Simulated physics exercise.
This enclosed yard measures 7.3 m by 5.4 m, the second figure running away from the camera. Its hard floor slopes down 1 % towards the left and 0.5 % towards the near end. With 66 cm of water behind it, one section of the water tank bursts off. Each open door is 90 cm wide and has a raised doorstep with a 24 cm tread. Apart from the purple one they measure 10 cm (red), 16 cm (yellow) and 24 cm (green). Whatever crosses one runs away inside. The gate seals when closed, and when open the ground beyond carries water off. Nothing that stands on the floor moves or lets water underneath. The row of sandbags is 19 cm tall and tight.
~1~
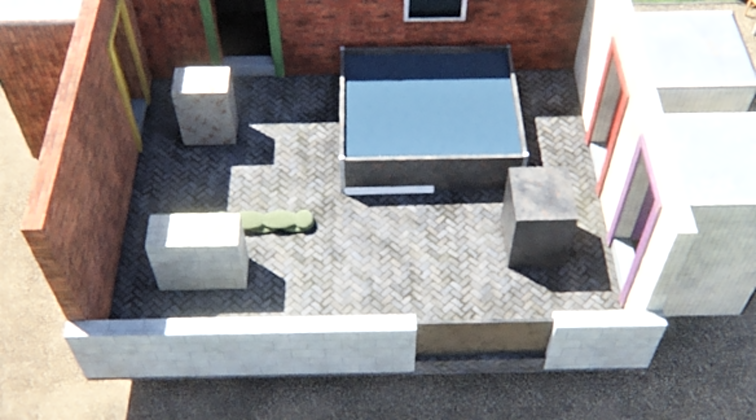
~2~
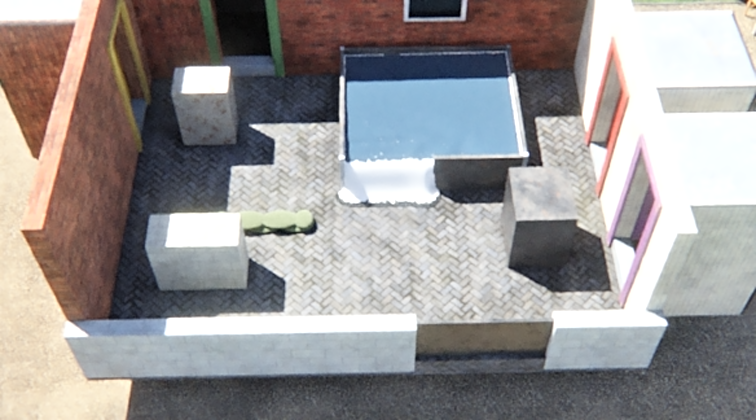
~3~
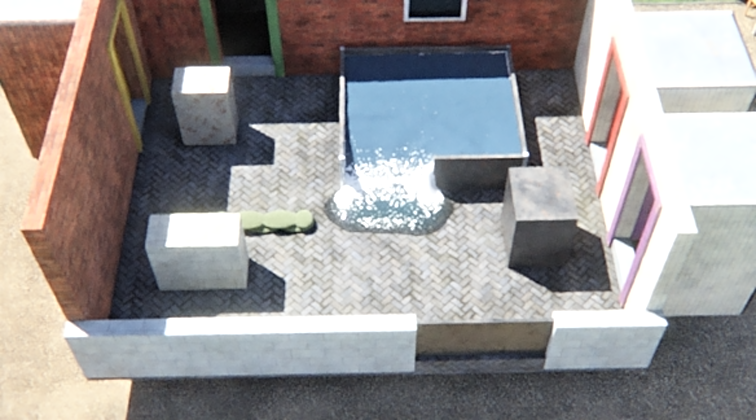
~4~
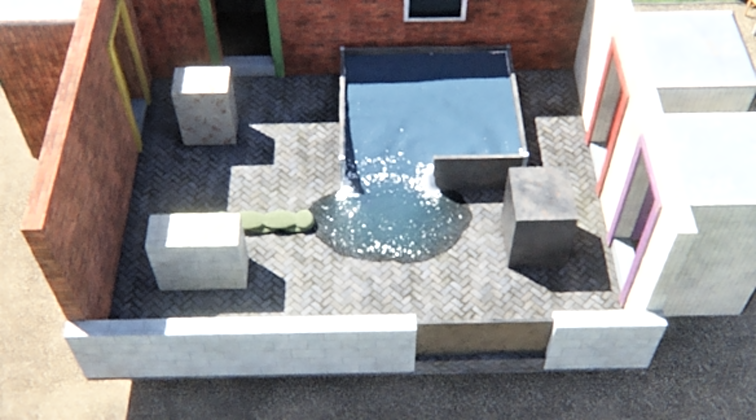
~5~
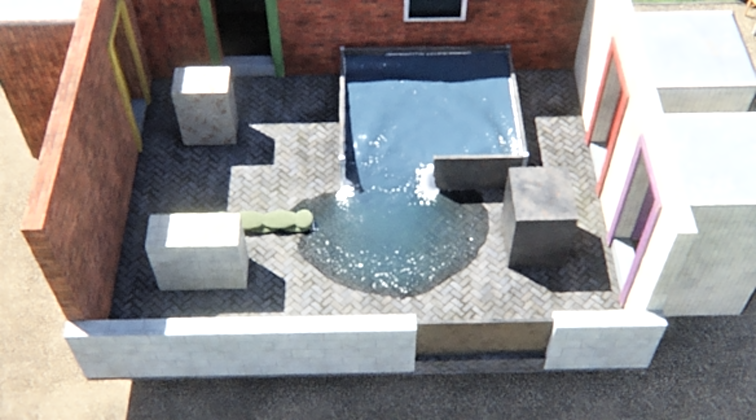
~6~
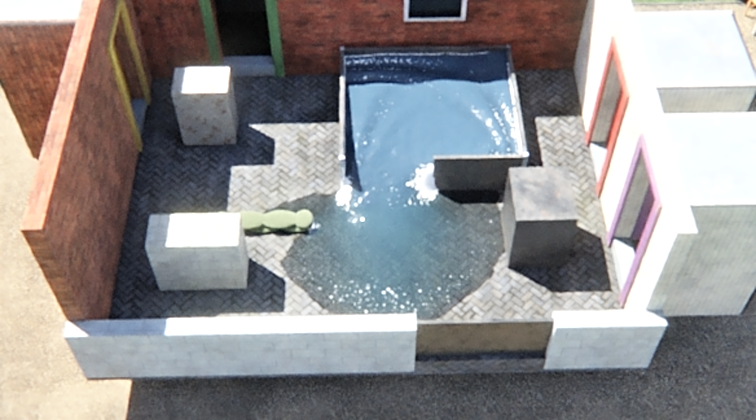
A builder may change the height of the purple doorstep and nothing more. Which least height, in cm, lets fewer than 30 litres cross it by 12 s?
Some 15 cm above the ground.
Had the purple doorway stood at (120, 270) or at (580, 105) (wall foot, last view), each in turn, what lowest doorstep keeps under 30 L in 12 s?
Roughly 19 and 10.0 cm.
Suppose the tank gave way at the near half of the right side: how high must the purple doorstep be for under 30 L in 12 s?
About 9.0 cm.
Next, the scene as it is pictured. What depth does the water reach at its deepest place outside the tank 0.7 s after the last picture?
Up to some 44 cm.
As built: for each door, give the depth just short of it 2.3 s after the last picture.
In cm: Red 0, yellow 0, green 0, purple 17.
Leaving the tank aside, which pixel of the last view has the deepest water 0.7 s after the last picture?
At about (362, 194).
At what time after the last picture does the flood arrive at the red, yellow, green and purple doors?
Arrival: Red 2.6 s, yellow 3.2 s, green 4.0 s, purple 1.8 s.
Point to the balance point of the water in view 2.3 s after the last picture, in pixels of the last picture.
Near (388, 211).
Then, 0.7 s after the last picture water covers 30 % of the floor, deepest (44 cm) near (362, 194); it has not reached the purple door.
Then, 2.3 s after the last picture water covers 50 % of the floor, deepest (41 cm) near (116, 353); 17 cm at the purple door, 0 litres in over its 23 cm doorstep.
Then, 11.3 s after the last picture water covers 95 % of the floor, deepest (18 cm) near (148, 108); 14 cm at the purple door, 0 litres in over its 23 cm doorstep.
At the purple door as built, the water peaked near 23 cm, 2.7 s after the last picture.
With a doorstep of 13.5 cm, 45 litres would have come in within the 12 s; with 18.5 cm, 7 litres. So under 30 litres takes about 15 cm.
